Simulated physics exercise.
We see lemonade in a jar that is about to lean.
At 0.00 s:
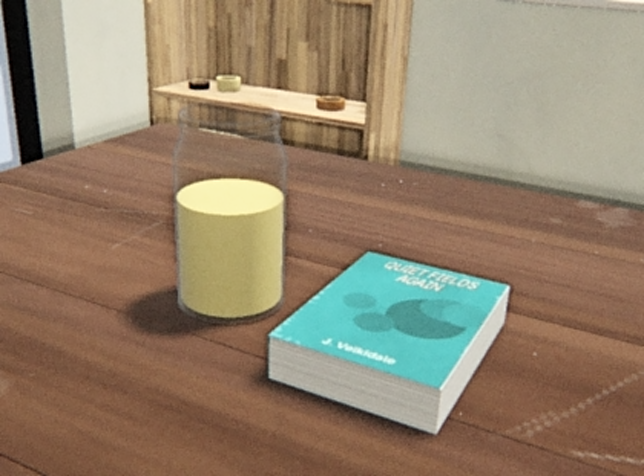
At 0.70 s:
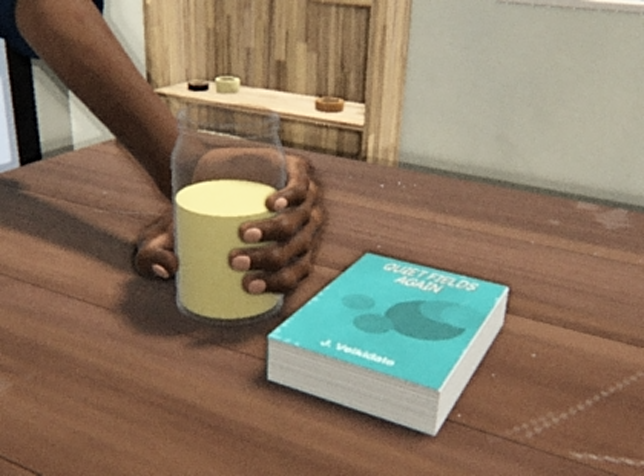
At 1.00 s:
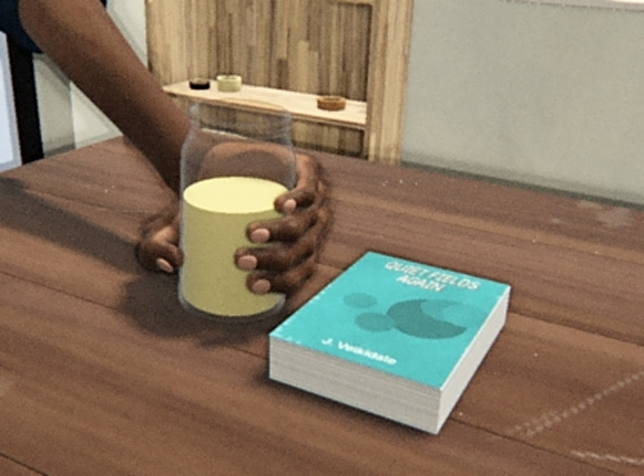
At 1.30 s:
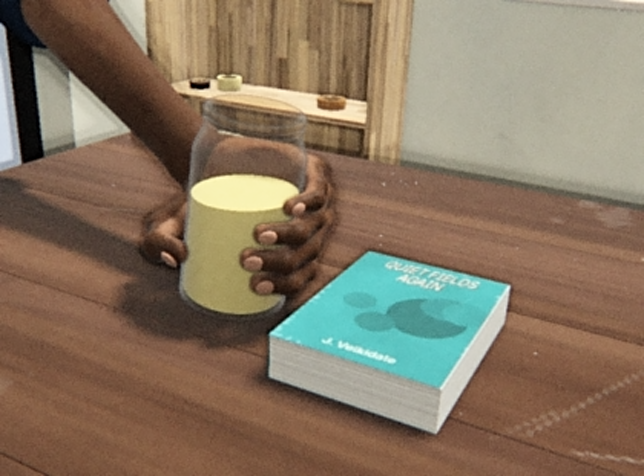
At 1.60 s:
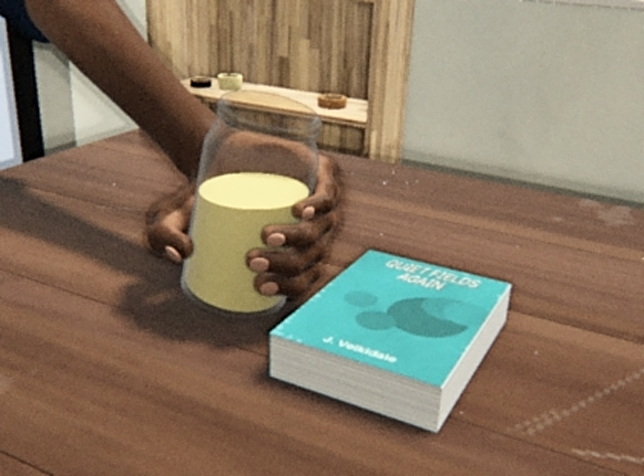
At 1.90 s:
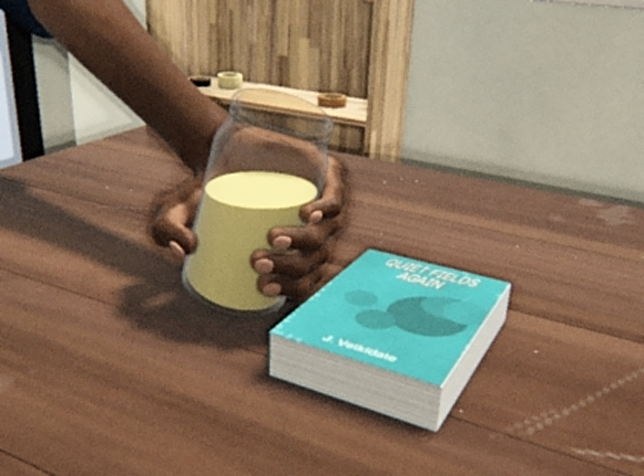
A dark-skinned hand reaches in from the upper left over a brown wooden table, seen from slightly above by a still camera, with a wooden panel and shelf behind. A clear glass jar about half full of pale yellow lemonade stands left of centre, beside a thick teal book on the right. The hand grips the jar and gradually leans its top rightward towards the book, which stays still.
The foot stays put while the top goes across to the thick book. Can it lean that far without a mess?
It keeps it all in.
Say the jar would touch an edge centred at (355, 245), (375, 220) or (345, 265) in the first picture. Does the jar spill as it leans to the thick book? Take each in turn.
One after the other: Holds, is safe, stays dry.
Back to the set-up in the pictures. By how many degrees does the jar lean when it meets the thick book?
Near 50 degrees.
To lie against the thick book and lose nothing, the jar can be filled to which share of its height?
About 75 per cent.
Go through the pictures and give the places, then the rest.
In the first picture, it stands upright; jar (230, 207) about half full.
In the second picture, a hand takes hold; jar about half full, surface at (229, 199); thick book (396, 330).
In the third picture, tipping on its foot; jar (237, 205) about half full.
In the fourth picture, the top moves towards the thick book; jar about half full, surface at (245, 193); thick book (397, 328).
In the fifth picture, on the way over; jar (252, 201) about half full.
In the sixth picture, it is leaning; jar about half full, surface at (261, 190); thick book (398, 326).
Around 2.5 s, the jar leans by about 30°; none is lost.
Around 3.1 s, the jar leans by about 45°; none is lost.
Around 4.5 s, the jar leans by about 50°, against the thick book; none is lost.
